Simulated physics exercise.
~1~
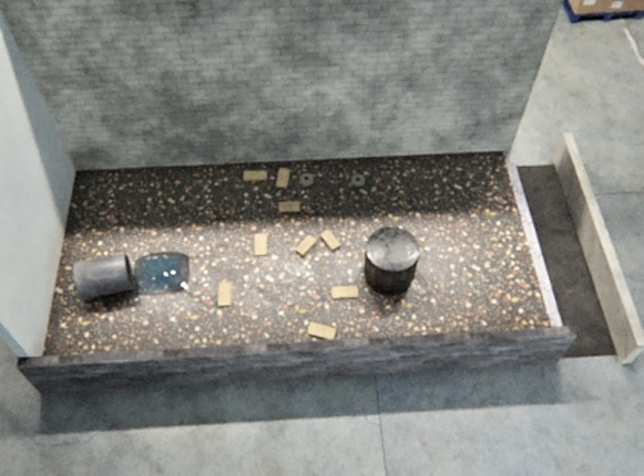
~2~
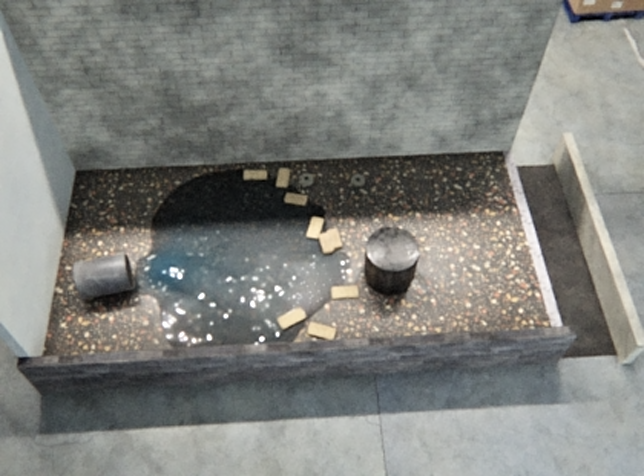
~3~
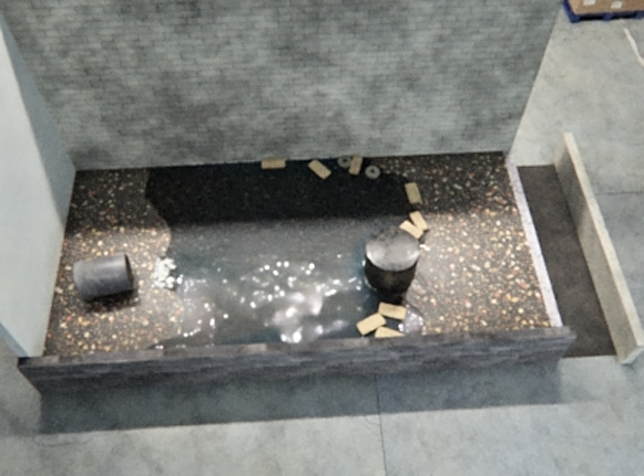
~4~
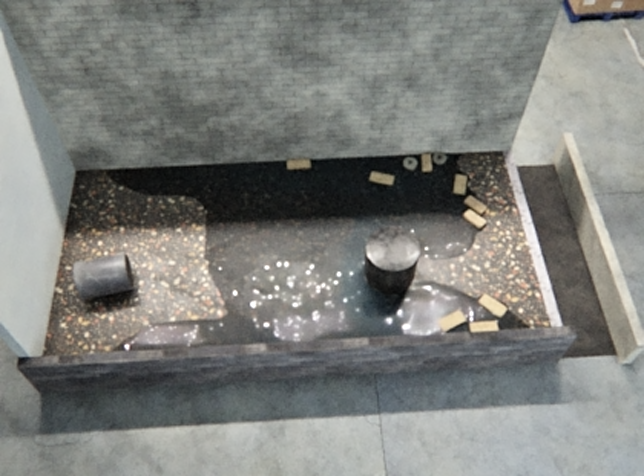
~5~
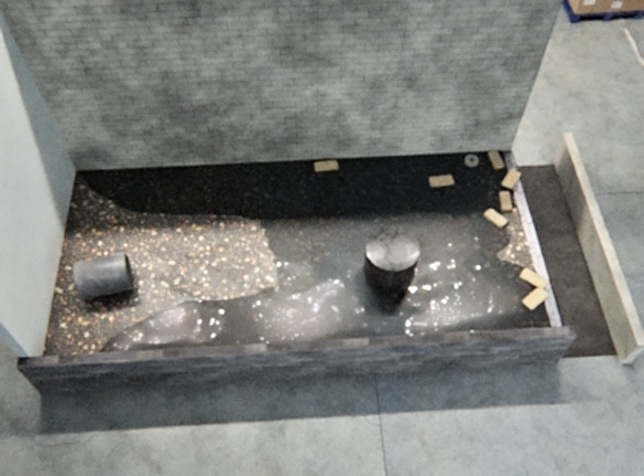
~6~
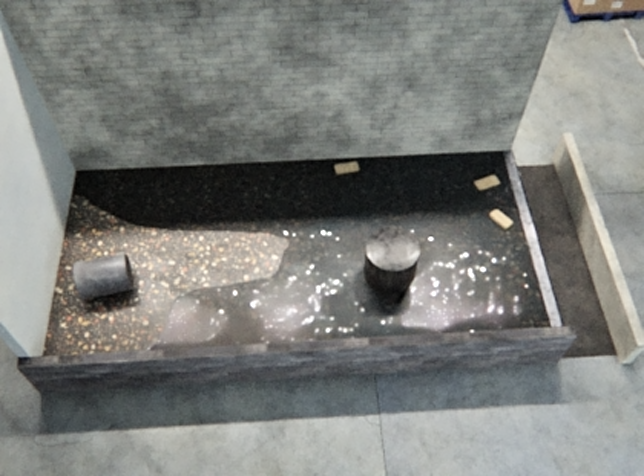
In a walled wash-down room with a speckled floor, water spread from near a grey cylinder on the left, pushing small tan blocks and pale rings rightward past a standing drum until most went out of sight, leaving three blocks in view.
